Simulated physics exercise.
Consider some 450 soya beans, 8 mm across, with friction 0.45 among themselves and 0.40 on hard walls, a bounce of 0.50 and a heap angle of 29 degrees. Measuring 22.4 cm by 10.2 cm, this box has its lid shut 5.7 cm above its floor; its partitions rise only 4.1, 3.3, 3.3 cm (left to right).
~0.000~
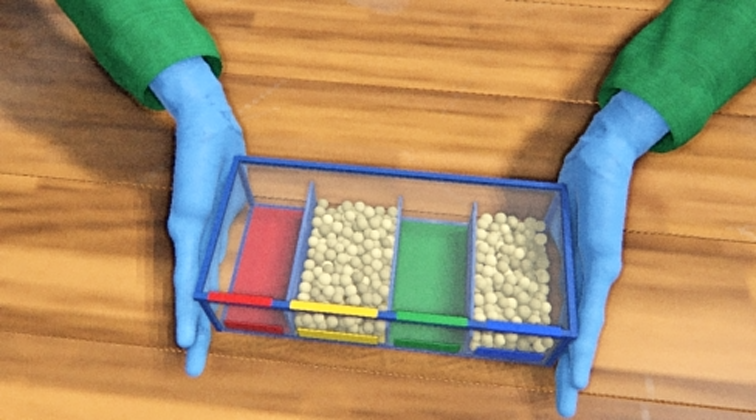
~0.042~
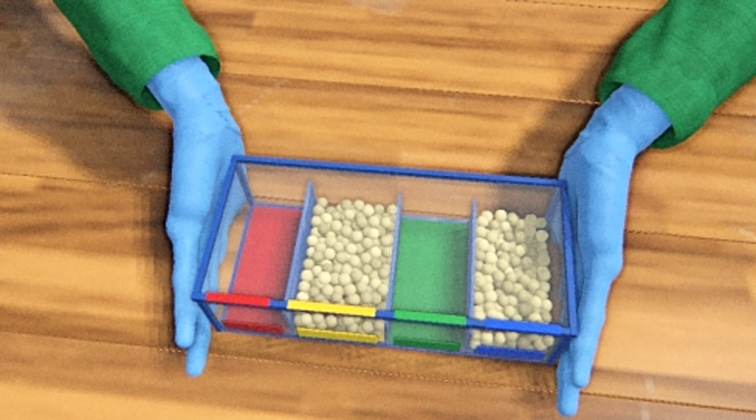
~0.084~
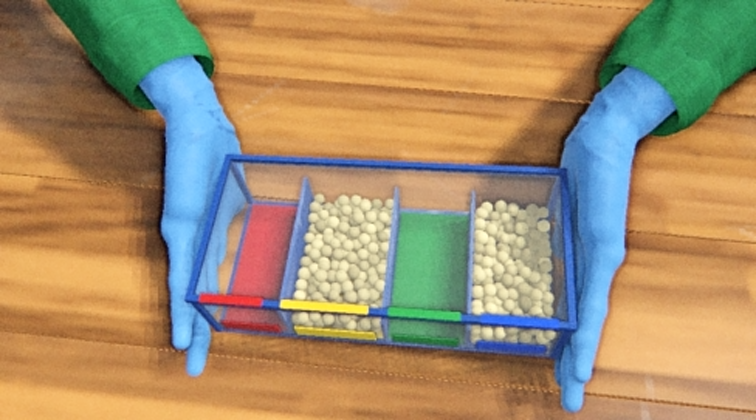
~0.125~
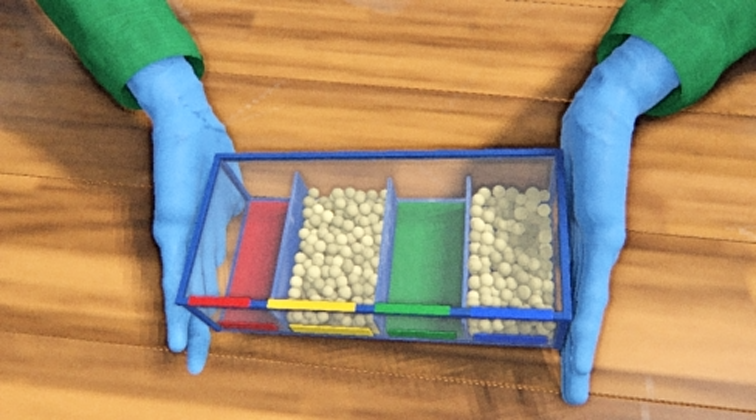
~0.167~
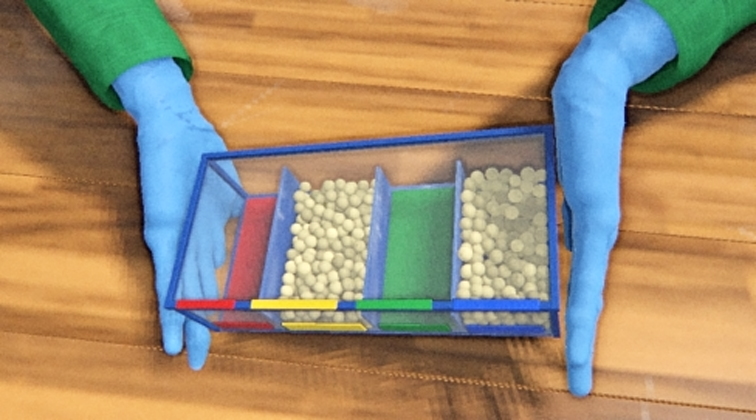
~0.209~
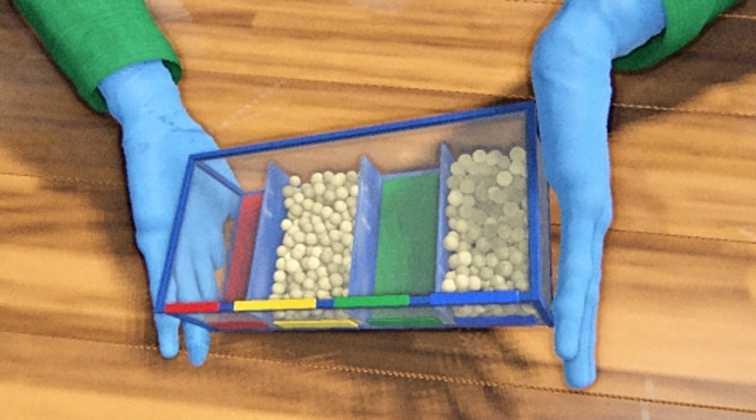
Blue-gloved hands tilting a clear divided box, its right end rising, with pale beads in the yellow and blue sections.
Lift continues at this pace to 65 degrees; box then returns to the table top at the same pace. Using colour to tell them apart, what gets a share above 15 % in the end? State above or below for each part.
Outcome: Red: Does not clear the bar; blue: Clears the bar; green: Does not clear the bar; yellow: Clears the bar.
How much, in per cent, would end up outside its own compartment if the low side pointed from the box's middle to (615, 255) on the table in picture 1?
Estimate: Near 15 per cent.
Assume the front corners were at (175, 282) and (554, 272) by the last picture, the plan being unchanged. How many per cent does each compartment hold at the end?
Red = 5 %; blue = 35 %; green = 5 %; yellow = 55 %.
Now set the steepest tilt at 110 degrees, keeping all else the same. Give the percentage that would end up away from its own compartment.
Near 55 in a hundred, I think.
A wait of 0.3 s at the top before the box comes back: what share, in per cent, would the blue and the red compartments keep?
Result - blue: 30 %; red: 10 %.
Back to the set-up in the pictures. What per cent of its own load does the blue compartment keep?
Roughly 60 per cent.
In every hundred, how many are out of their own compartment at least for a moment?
Roughly 25 %.
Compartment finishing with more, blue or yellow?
Result: Yellow has more.
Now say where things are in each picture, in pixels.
The first frame shows box tilt 0 degrees, front corners at (201, 294) and (569, 332); blue 50 %, yellow 50 %.
The second frame shows box tilt 1 degrees, front corners at (199, 295) and (569, 330).
The third frame shows box tilt 5 degrees, front corners at (193, 296) and (568, 323), lowest corner left front.
The fourth frame shows box tilt 10 degrees, front corners at (184, 299) and (563, 314), lowest corner left front.
The fifth frame shows box tilt 17 degrees, front corners at (173, 303) and (551, 303), lowest corner left front.
The sixth frame shows box tilt 24 degrees, front corners at (162, 307) and (532, 293), lowest corner left front; blue 50 %, yellow 50 %. The box's pace is about 160 degrees a second.
After 0.59 s, tilt 62 degrees; blue 40 %, green 10 %, yellow 50 %.
After 0.84 s, tilt 24 degrees; red 5 %, blue 30 %, green 10 %, yellow 55 %.
Then, at 1.20 s, tilt 0 degrees; red 5 %, blue 30 %, green 10 %, yellow 55 %.
By 1.9 s all is still; red 5 %, blue 30 %, green 10 %, yellow 55 %.
